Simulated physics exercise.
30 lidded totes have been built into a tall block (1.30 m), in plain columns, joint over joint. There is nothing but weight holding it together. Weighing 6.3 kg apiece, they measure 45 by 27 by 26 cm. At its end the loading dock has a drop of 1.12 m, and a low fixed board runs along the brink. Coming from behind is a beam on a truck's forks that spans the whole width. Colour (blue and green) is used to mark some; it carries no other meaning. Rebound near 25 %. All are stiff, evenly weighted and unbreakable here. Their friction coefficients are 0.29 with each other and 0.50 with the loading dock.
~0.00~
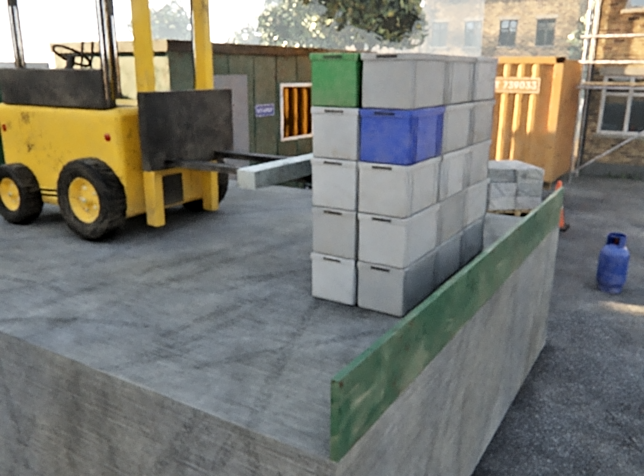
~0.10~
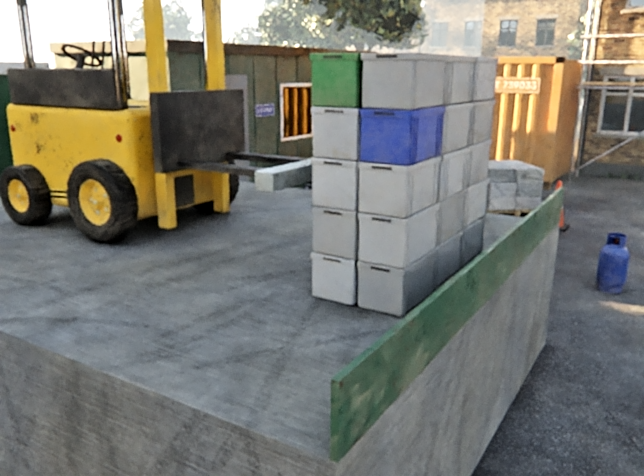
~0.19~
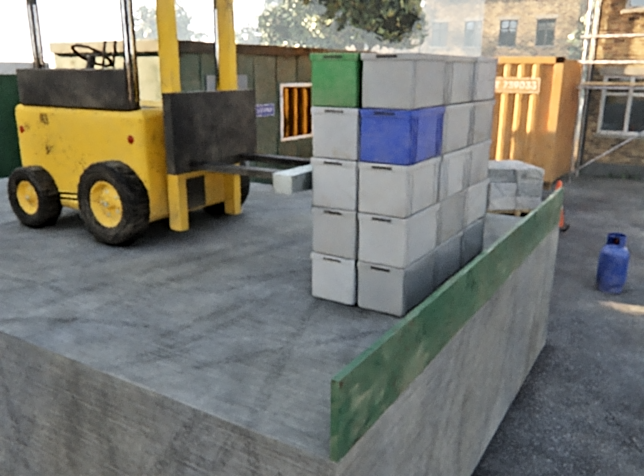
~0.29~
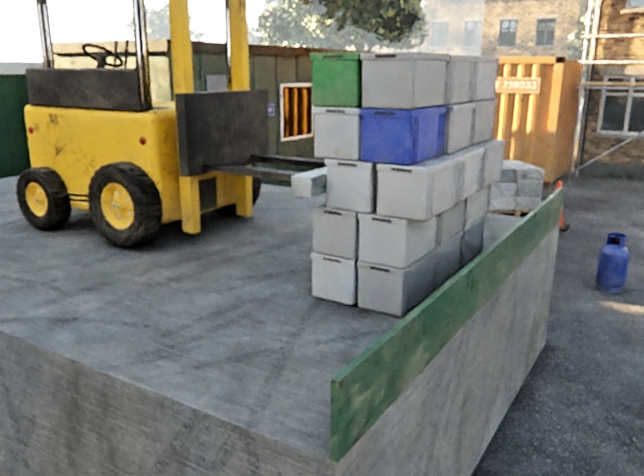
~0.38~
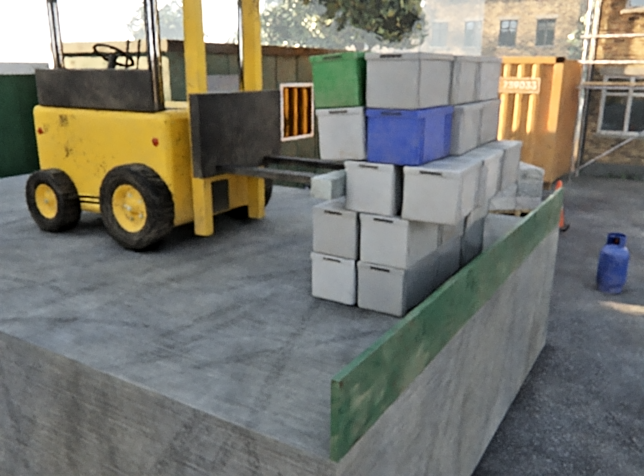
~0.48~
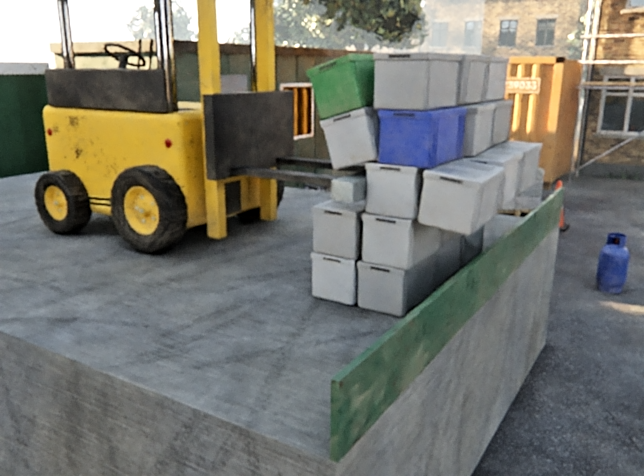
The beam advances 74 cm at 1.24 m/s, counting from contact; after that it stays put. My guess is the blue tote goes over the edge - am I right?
It does not stay up.
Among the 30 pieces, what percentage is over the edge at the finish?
About 40% of them.
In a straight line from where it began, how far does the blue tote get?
It ends around 300 cm from its start.
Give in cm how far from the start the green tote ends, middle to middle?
The green one ends 110 cm from its start.
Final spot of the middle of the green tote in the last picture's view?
Look near (268, 266) in the final frame.
After 0.70 s, none of the 30 totes over the edge, 23 disturbed; blue tote 6° from how it stood; green tote 64° from how it stood, 30 cm lower.
After 1.06 s, 3 of the 30 totes over the edge; blue tote 66° from how it stood, 60 cm lower; green tote on its side.
After 1.68 s, 12 of the 30 totes over the edge; blue tote 55° from how it stood, 1.69 m lower; green tote upside down.
In the end (3.4 s), 12 of the 30 totes over the edge; blue tote 1.90 m lower; green tote upside down. From the last view, middles, green tote near (268, 266).
